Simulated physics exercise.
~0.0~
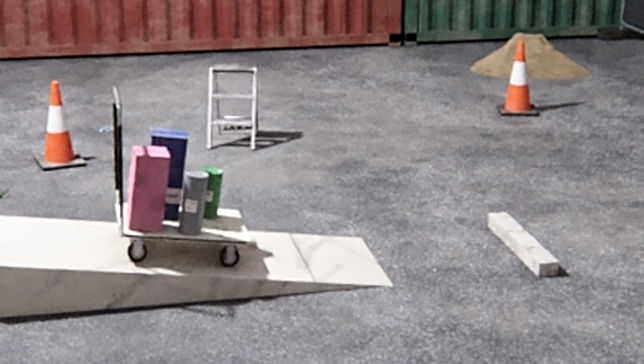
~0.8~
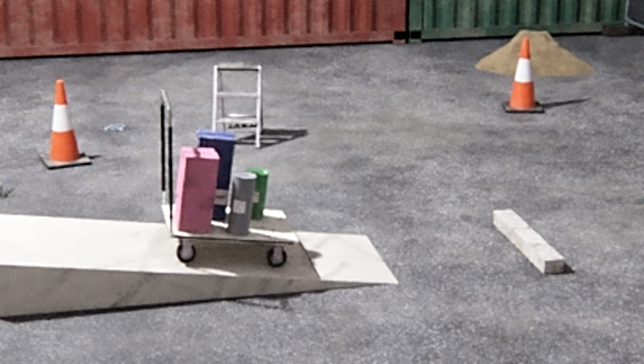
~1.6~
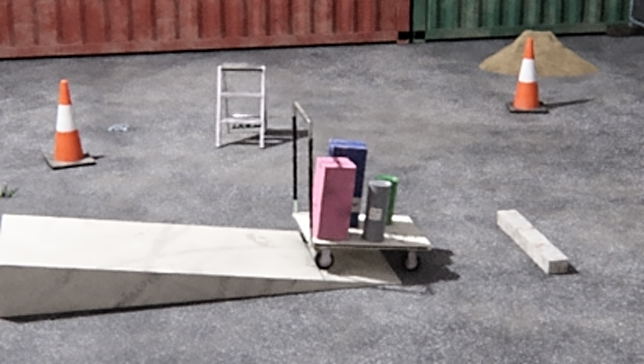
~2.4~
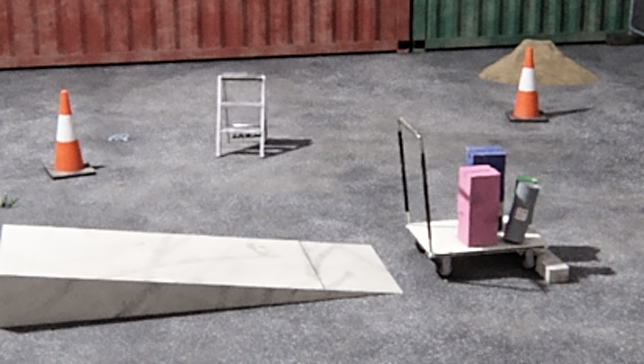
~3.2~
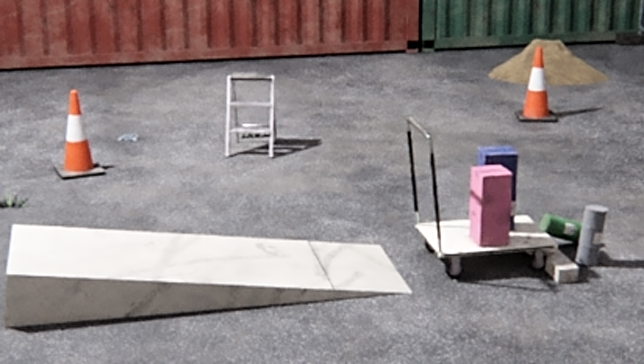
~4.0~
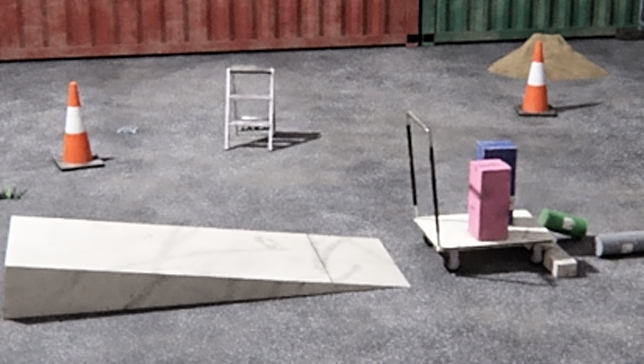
To begin with, a flat trolley carrying a pink box, a blue box, a grey canister and a green canister rolls rightward down a pale ramp in a paved yard, with cones and a stepladder behind. It reaches the foot of the ramp and crosses the flat ground with its load still aboard. The trolley then stops at a low kerb, and the grey canister leans forward. Both canisters leave the deck and land beyond its right end. The grey one topples onto its side near the green one, while both boxes remain upright on the stationary trolley.
